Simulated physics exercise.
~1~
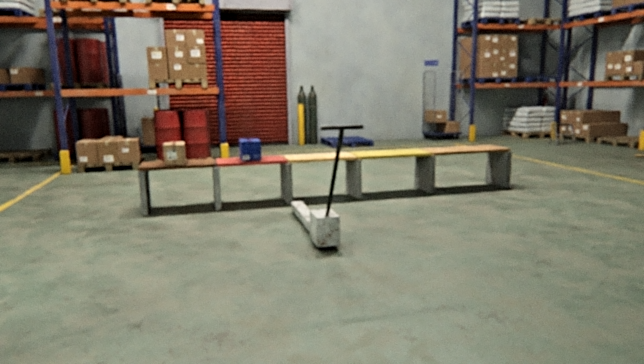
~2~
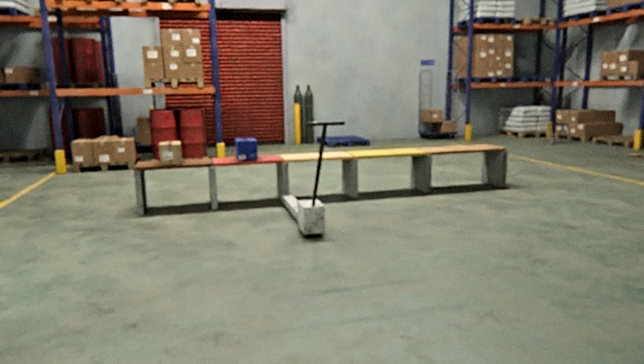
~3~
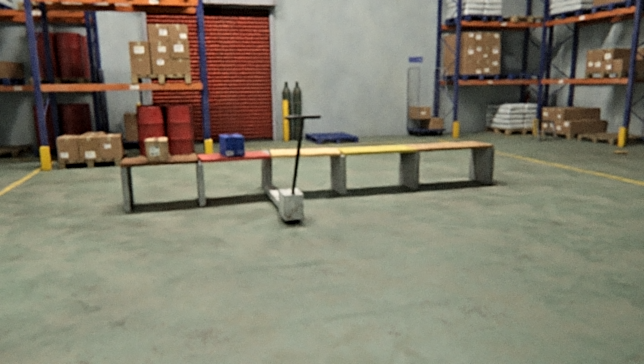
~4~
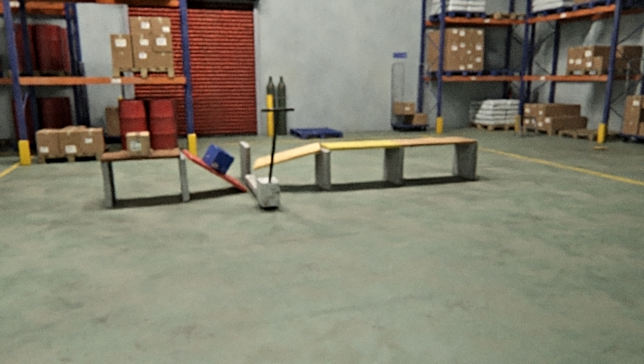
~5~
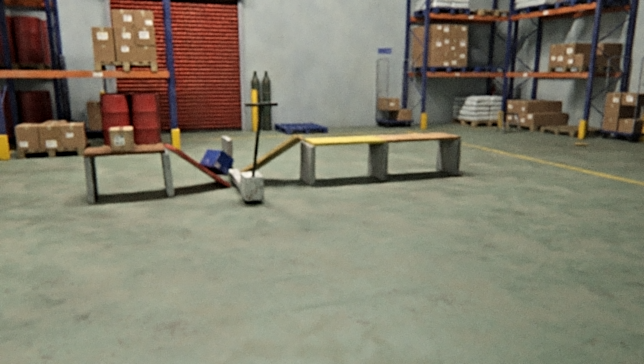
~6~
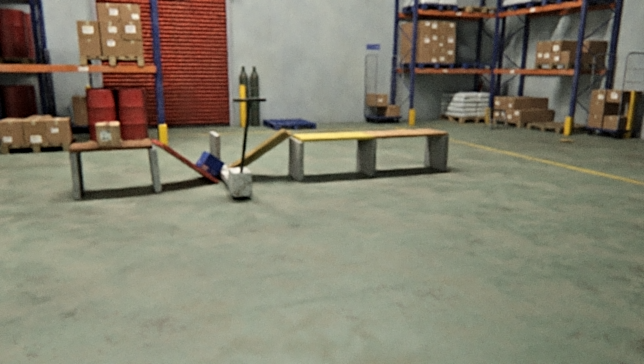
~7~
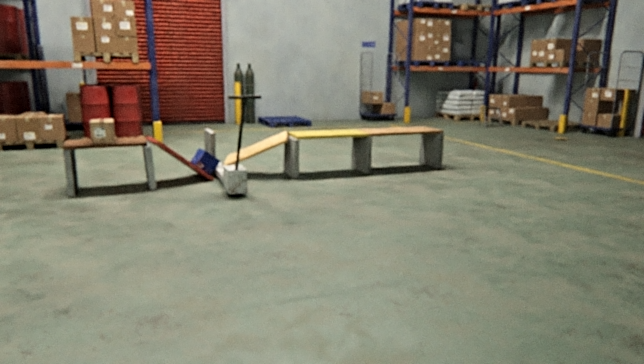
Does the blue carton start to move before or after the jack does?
The blue carton starts to move after the jack. The jack is already driving in toward the upright while the carton still sits level on the boards, and the carton tips only later as the red board drops.
In the video, a low jack with a tall handle drives into an upright beneath a long row of boards in a store room, the red board and its neighbor tip down into a V, and the blue carton drops with them, ending tilted on the sloping red board beside the jack.
